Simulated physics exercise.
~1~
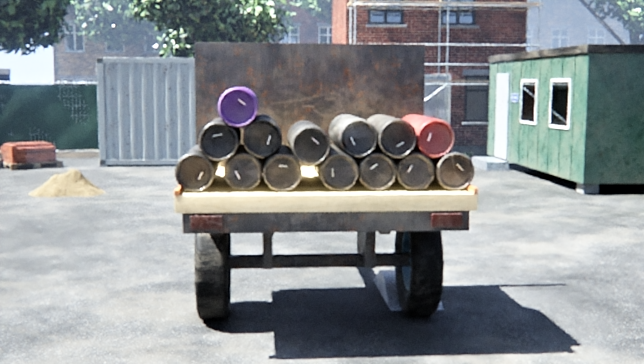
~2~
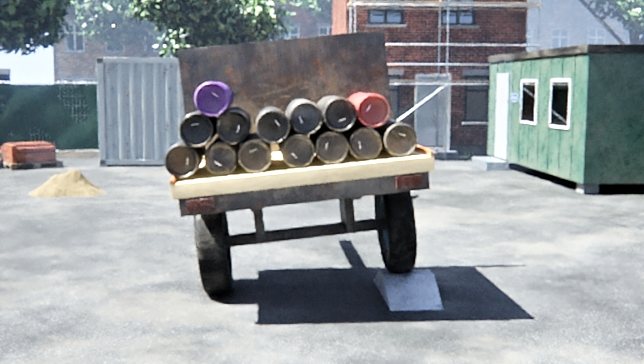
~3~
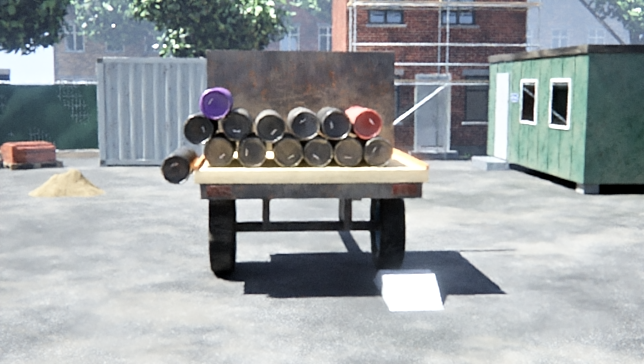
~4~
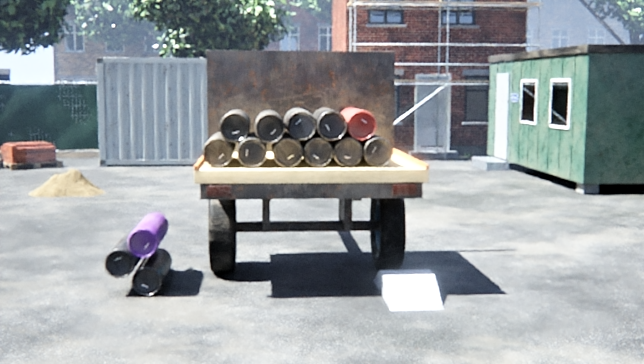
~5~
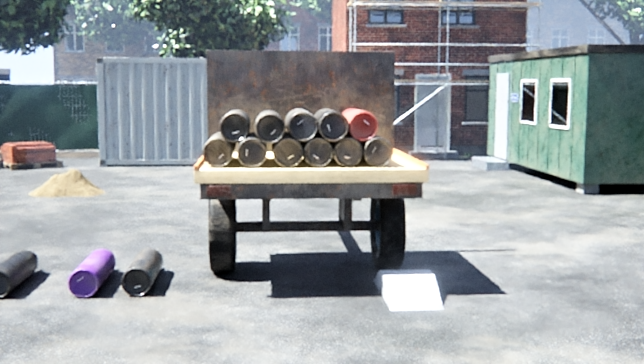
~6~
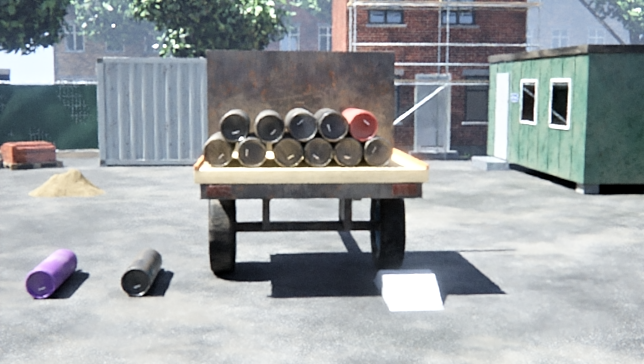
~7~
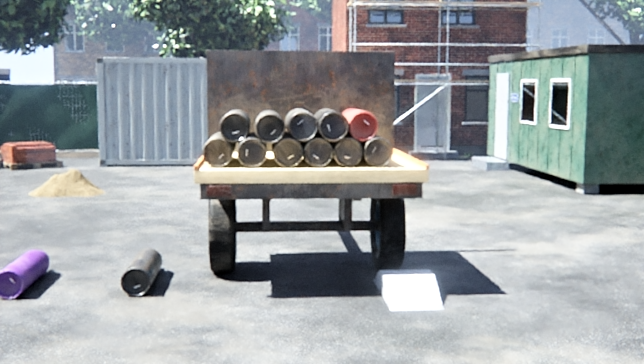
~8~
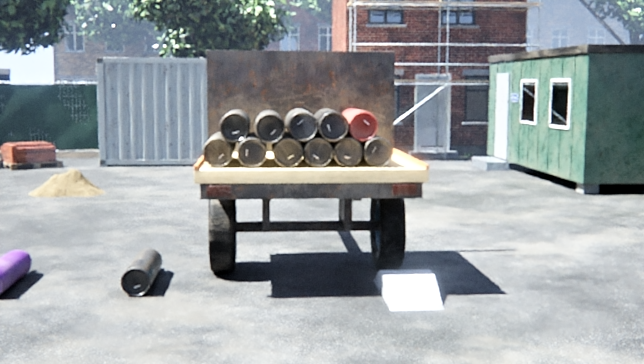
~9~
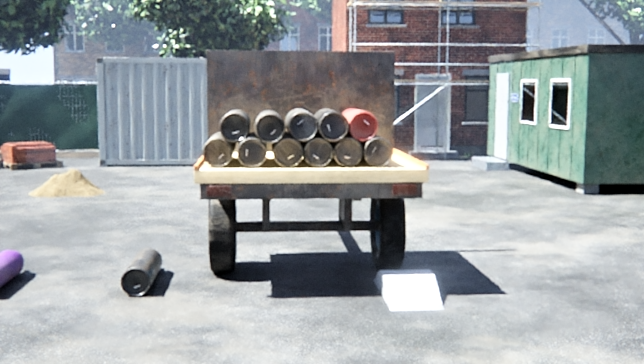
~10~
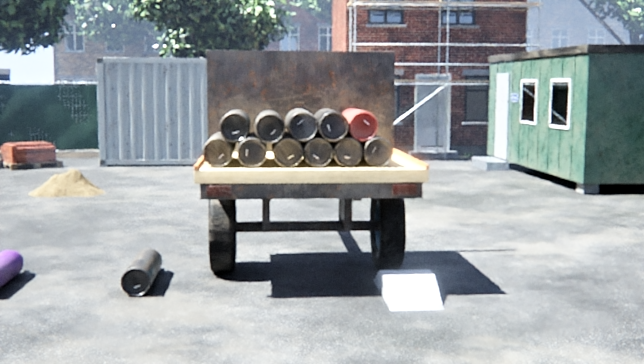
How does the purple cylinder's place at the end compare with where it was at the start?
At the start it sits on top of the stack at the left of the trailer's deck. At the end it lies on the ground well to the left of the trailer, partly out of view at the left edge.
In a paved yard with a grey container, a brick building and a green cabin, a fixed view looks at the back of a flat trailer stacked with dark cylinders, a purple one on top at the left and a red one at the right. The trailer creeps away and its right wheel climbs a pale wedge, tilting the deck left. The stack shifts left as the wheel comes down. Two dark cylinders and the purple one drop off the left side and roll apart, one dark one leaving view. Finally, the purple one rests at the left edge, a dark one lies nearer the trailer, and the red one remains on the stack.
